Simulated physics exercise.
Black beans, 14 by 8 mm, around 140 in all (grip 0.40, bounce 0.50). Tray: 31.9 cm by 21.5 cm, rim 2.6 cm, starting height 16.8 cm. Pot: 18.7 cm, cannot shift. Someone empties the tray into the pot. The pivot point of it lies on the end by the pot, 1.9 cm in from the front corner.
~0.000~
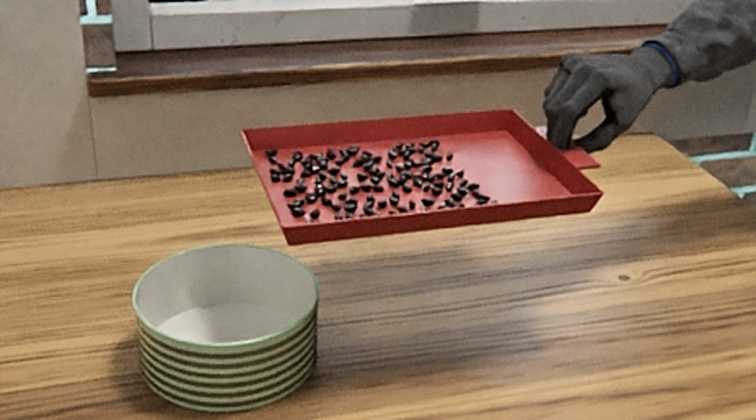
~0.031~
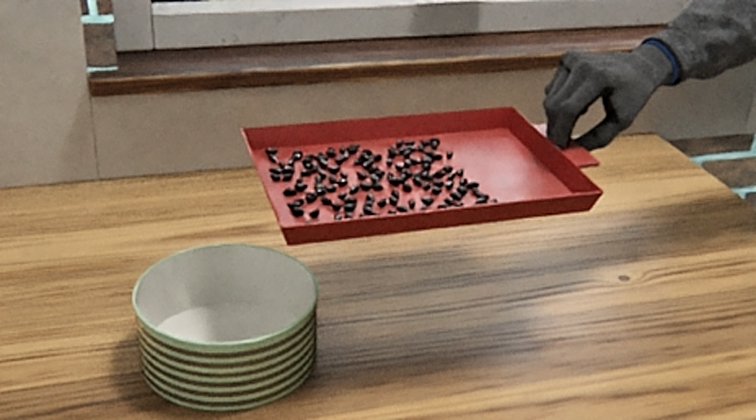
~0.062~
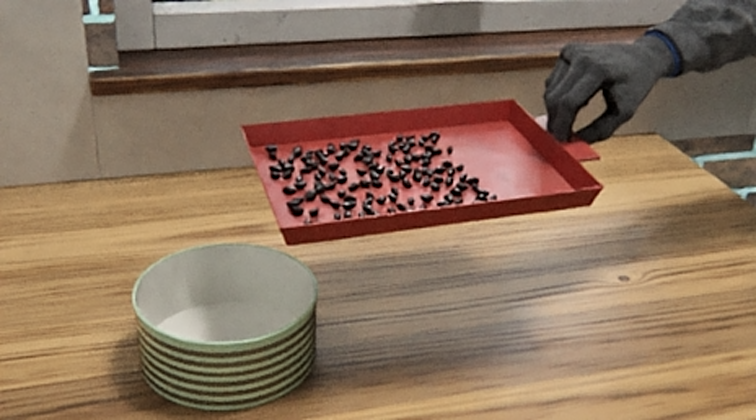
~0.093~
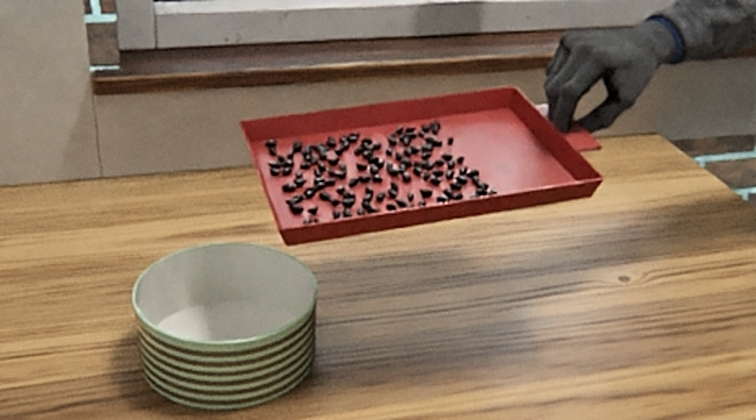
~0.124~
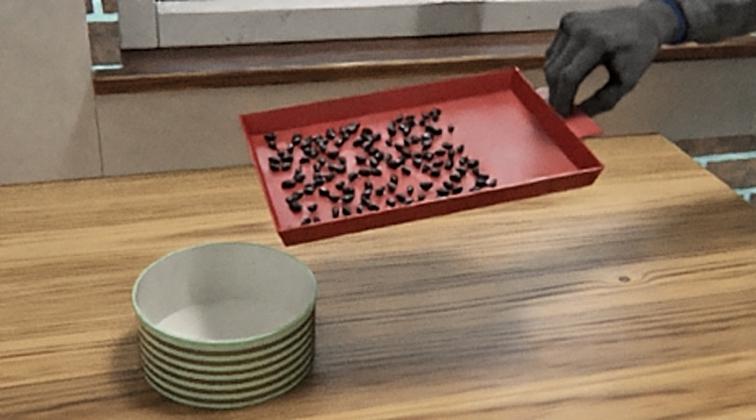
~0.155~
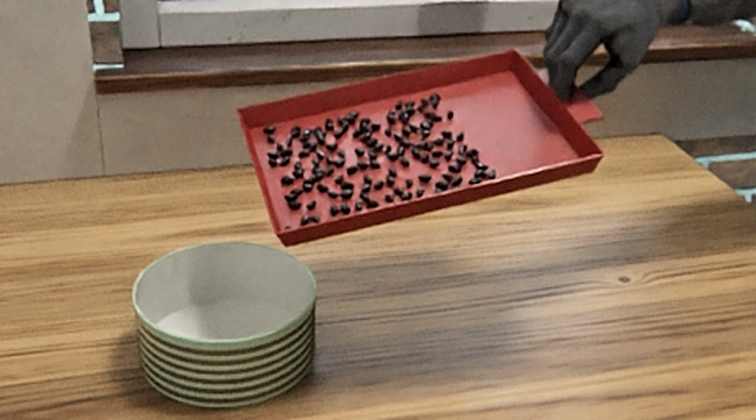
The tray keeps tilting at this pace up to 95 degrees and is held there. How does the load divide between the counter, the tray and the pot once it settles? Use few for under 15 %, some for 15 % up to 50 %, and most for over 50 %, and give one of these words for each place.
Counter: Most, tray: Few, pot: Some.
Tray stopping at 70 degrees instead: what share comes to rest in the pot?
It would be near 15 per cent.
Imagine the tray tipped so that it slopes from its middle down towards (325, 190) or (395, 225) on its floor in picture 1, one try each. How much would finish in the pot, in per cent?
First try: Around 80 percent; second try: Around 5 percent.
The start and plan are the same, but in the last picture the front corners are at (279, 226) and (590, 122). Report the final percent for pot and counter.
Per cent by place - pot 75, counter 25.
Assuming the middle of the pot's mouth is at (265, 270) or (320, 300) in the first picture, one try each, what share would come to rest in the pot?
Close to 0 in a hundred, then close to 25 in a hundred.
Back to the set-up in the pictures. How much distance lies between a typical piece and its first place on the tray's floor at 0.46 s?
It has moved some 6 cm from its start.
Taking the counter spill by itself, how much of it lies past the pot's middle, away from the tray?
80 per cent.
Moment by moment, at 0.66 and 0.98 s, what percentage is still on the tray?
I'd say roughly 75, then roughly 0.
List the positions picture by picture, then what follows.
In the first picture, tray tilt 0 degrees, front corners at (289, 222) and (594, 190); middle of the pieces at (375, 181); pot at (227, 290).
In the second picture, tray tilt 1 degrees, front corners at (288, 222) and (593, 189); middle of the pieces at (374, 180).
In the third picture, tray tilt 2 degrees, front corners at (287, 223) and (593, 184); middle of the pieces at (374, 176).
In the fourth picture, tray tilt 5 degrees, front corners at (286, 223) and (593, 176), lowest corner left front; middle of the pieces at (374, 171).
In the fifth picture, tray tilt 9 degrees, front corners at (284, 225) and (594, 164), lowest corner left front; middle of the pieces at (373, 164).
In the sixth picture, tray tilt 13 degrees, front corners at (282, 226) and (594, 152), lowest corner left front; middle of the pieces at (372, 156); pot at (226, 287). Its pace works out near 135 degrees a second.
Then, at 0.46 s, tilt 53 degrees; the tray holds 100 %, the pot 0 %.
Then, at 0.66 s, tilt 80 degrees; the tray holds 75 %, the pot 0 %.
Then, at 0.98 s, tilt 95 degrees; the tray holds 0 %, the pot 25 %.
In the end, at 2.3 s, counter 70 %, tray 0 %, pot 30 %.
